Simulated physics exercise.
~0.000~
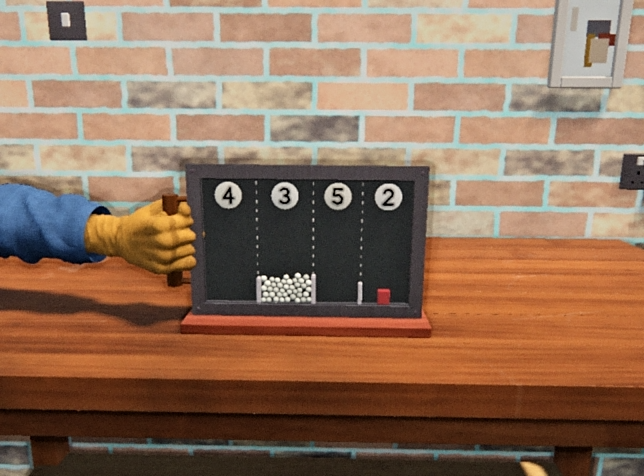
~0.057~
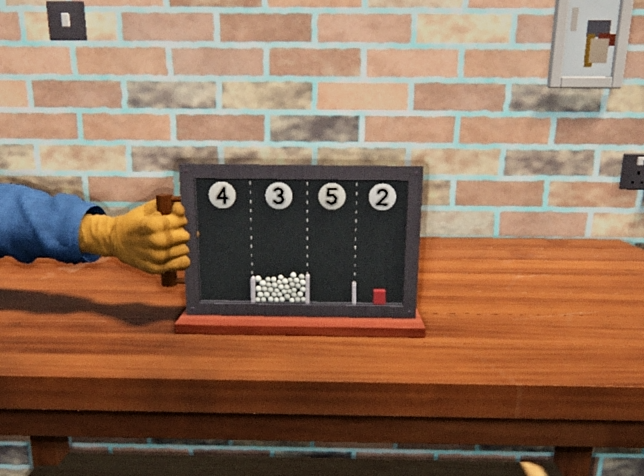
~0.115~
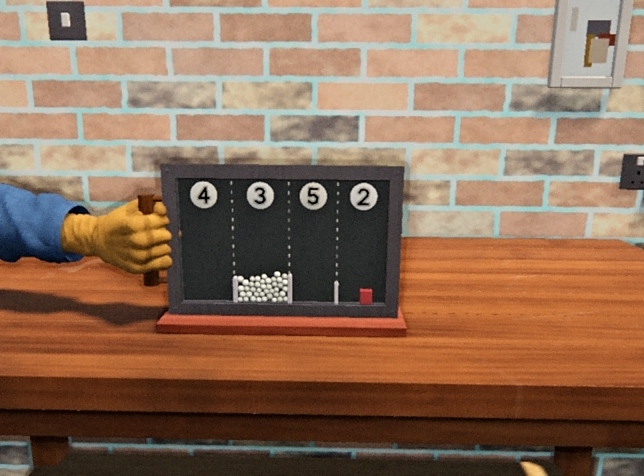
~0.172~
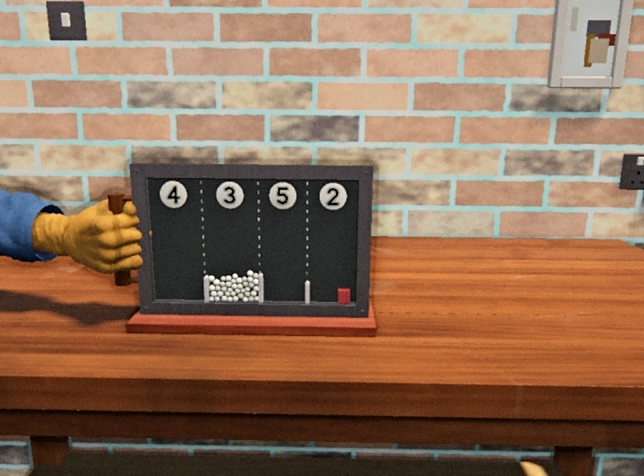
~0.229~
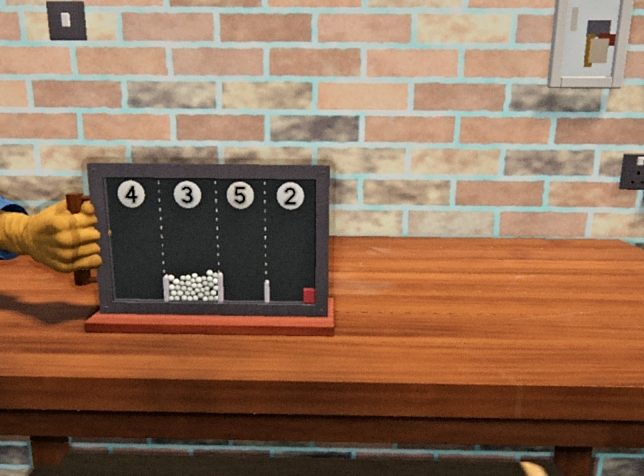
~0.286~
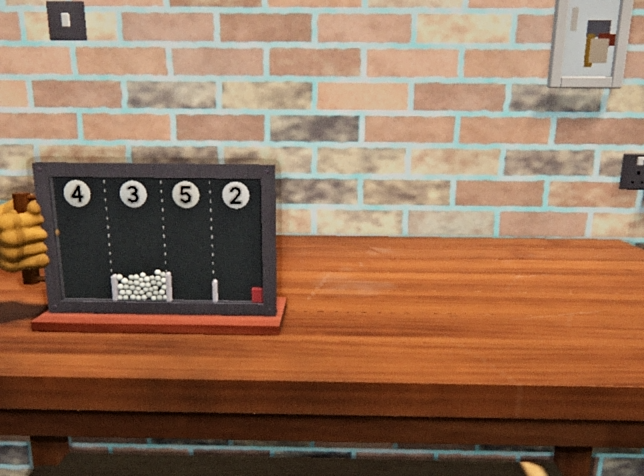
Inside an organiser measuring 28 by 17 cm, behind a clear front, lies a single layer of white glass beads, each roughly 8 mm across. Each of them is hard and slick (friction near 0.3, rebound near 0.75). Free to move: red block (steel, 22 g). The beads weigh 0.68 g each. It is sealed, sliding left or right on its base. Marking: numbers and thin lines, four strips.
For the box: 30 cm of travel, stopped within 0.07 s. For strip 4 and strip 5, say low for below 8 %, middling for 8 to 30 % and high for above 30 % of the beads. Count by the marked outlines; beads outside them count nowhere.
In the end, strip 4 holds a medium portion and strip 5 holds a small portion.
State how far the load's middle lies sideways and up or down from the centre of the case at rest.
It lies close to 4 centimetres left and 7 centimetres below.
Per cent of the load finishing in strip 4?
Close to 15 per cent of the load rests there.
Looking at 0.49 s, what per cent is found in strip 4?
15 per cent.
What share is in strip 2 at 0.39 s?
The share there is around 0 percent.
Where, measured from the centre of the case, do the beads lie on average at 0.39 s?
Offset approx. 4 cm left, 6 cm below.
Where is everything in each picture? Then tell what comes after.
At its start; about 40 beads; beads' middle (287, 290); highest (298, 276); red block (383, 297); no. 2 (389, 197), no. 3 (285, 196), no. 4 (228, 195), no. 5 (338, 196), in the first frame.
In the second frame, 1 cm to the left; beads' middle (281, 289); highest (293, 276).
In the third frame, 3 cm to the left; beads' middle (264, 289); highest (277, 275); wall ends (336, 284), (290, 276), (235, 279).
In the fourth frame, 7 cm to the left; beads' middle (235, 289); highest (250, 274); red block (344, 296).
In the fifth frame, 13 cm to the left; beads' middle (195, 288); highest (210, 273).
In the sixth frame, 20 cm to the left; beads' middle (143, 287); highest (158, 273); red block (258, 295); no. 2 (236, 195), no. 3 (133, 194), no. 4 (77, 193), no. 5 (186, 195).
By 0.39 s, it is 30 cm to the left; the beads' middle is 4 cm left of and 6 cm below the centre; no. 3, 95 %, no. 4, 5 %.
By 0.49 s, it is 30 cm to the left; the beads' middle is 5 cm left of and 7 cm below the centre; no. 3, 85 %, no. 4, 15 %.
By 0.64 s, it is 30 cm to the left; the beads' middle is 4 cm left of and 7 cm below the centre; no. 3, 85 %, no. 4, 15 %.
All still by 1.3 s, it is 30 cm to the left; no. 2, 0 %, no. 3, 85 %, no. 4, 15 %, no. 5, 0 %.
